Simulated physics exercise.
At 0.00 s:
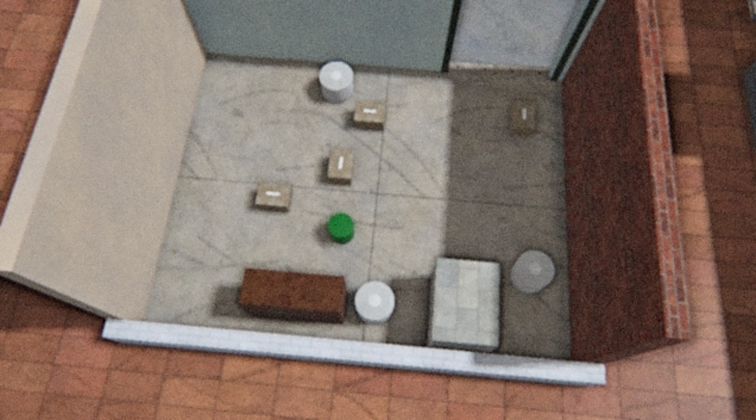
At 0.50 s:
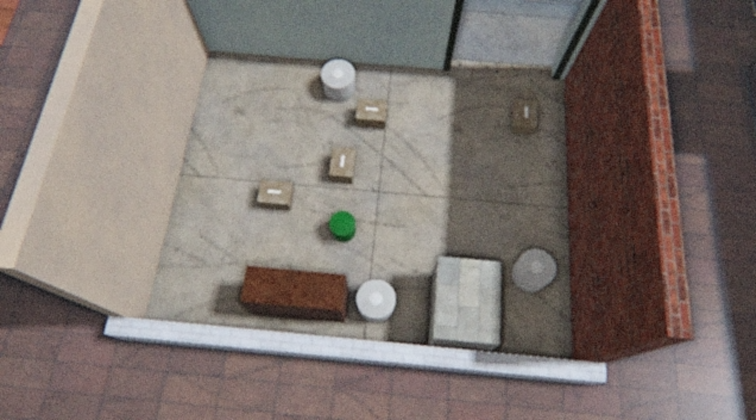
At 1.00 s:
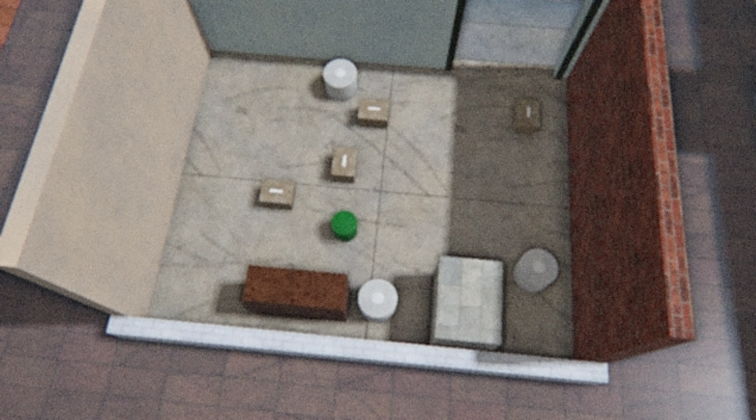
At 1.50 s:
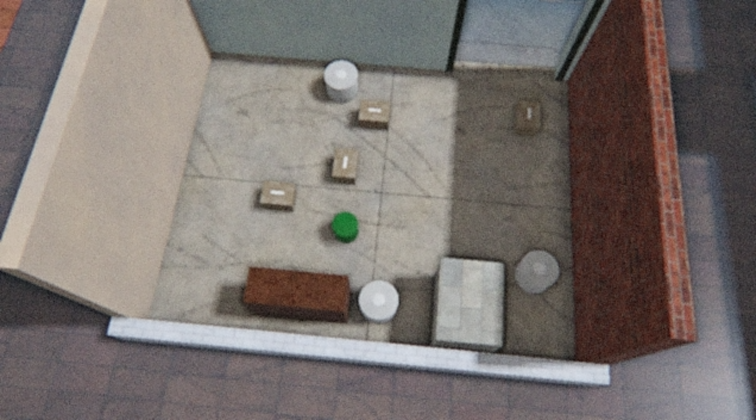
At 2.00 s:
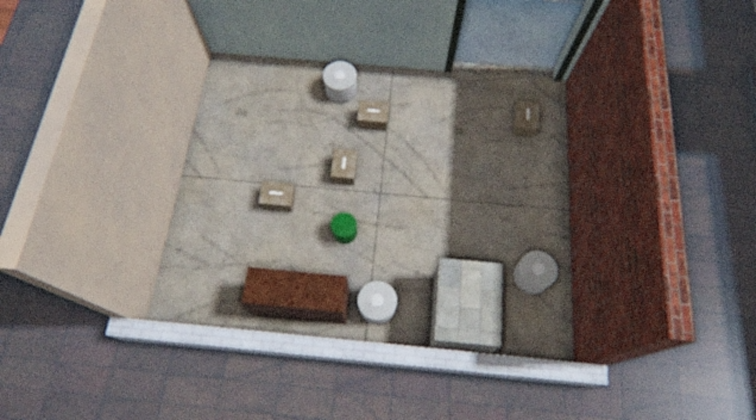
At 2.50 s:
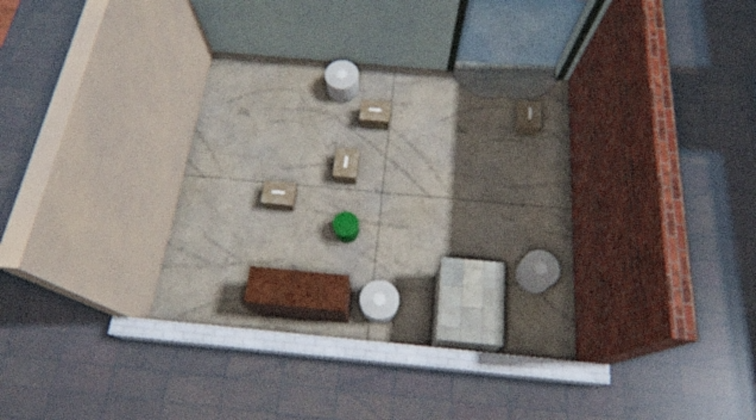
A ground-floor office with a pale, scuffed floor is seen from high above, between a cream wall on the left and a brick one on the right. A green pail sits mid-floor among small tan boxes and whitish tubs, with a brown block and a pale grey one near the front. Outside, grey-blue water spreads over the reddish paving and darkens, while the objects stay put and the view barely shifts.
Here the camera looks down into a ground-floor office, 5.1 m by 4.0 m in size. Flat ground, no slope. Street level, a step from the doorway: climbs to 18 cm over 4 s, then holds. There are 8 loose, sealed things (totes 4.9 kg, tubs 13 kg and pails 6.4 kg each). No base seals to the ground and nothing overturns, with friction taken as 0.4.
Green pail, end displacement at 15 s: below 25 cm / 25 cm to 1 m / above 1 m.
It will be swept well away.
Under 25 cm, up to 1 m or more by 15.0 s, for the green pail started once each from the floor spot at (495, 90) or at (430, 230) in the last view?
Respectively, it ends up distant and ends up distant.
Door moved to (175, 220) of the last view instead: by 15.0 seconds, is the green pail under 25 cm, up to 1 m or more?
The green pail drifts well away.
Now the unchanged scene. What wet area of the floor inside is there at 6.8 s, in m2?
At that time the wet patch spans about 11.0 m2.
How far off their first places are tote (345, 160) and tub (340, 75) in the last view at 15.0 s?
In that order: 140 cm, 30 cm.
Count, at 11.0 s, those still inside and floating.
At that instant the tally stands at 3.
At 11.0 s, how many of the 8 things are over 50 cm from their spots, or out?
The answer is 3.
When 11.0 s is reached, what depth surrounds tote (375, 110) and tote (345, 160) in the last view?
1 and 4 cm.
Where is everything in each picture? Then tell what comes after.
The green pail at (341, 225), on the bottom; 0.0 m2 under water; 0 of 8 have shifted, in the first frame.
The green pail at (342, 223) rests on the ground; 0.0 m2 under water; 0 of 8 have shifted, in the second frame.
The green pail at (344, 223), on the bottom; 0.0 m2 under water; 0 of 8 have shifted, in the third frame.
The green pail at (345, 224) rests on the ground; water covers 0.0 m2; 0 of 8 have shifted, in the fourth frame.
The green pail at (344, 225) rests on the ground; water covers 0.0 m2; 0 of 8 have shifted, in the fifth frame.
The green pail at (346, 224) rests on the ground; water covers 0.4 m2; 0 of 8 have shifted, in the sixth frame.
After 3.5 s the green pail is near (346, 224), 0.0 m from its start, aground; 0 afloat.
After 6.8 s the green pail is near (346, 224), 0.0 m from its start, aground; 2 afloat.
After 11.0 s the green pail is near (296, 219), 0.6 m from its start, aground; 3 afloat.
After 15.0 s the green pail is near (250, 141), 1.7 m from its start, afloat; 6 afloat.
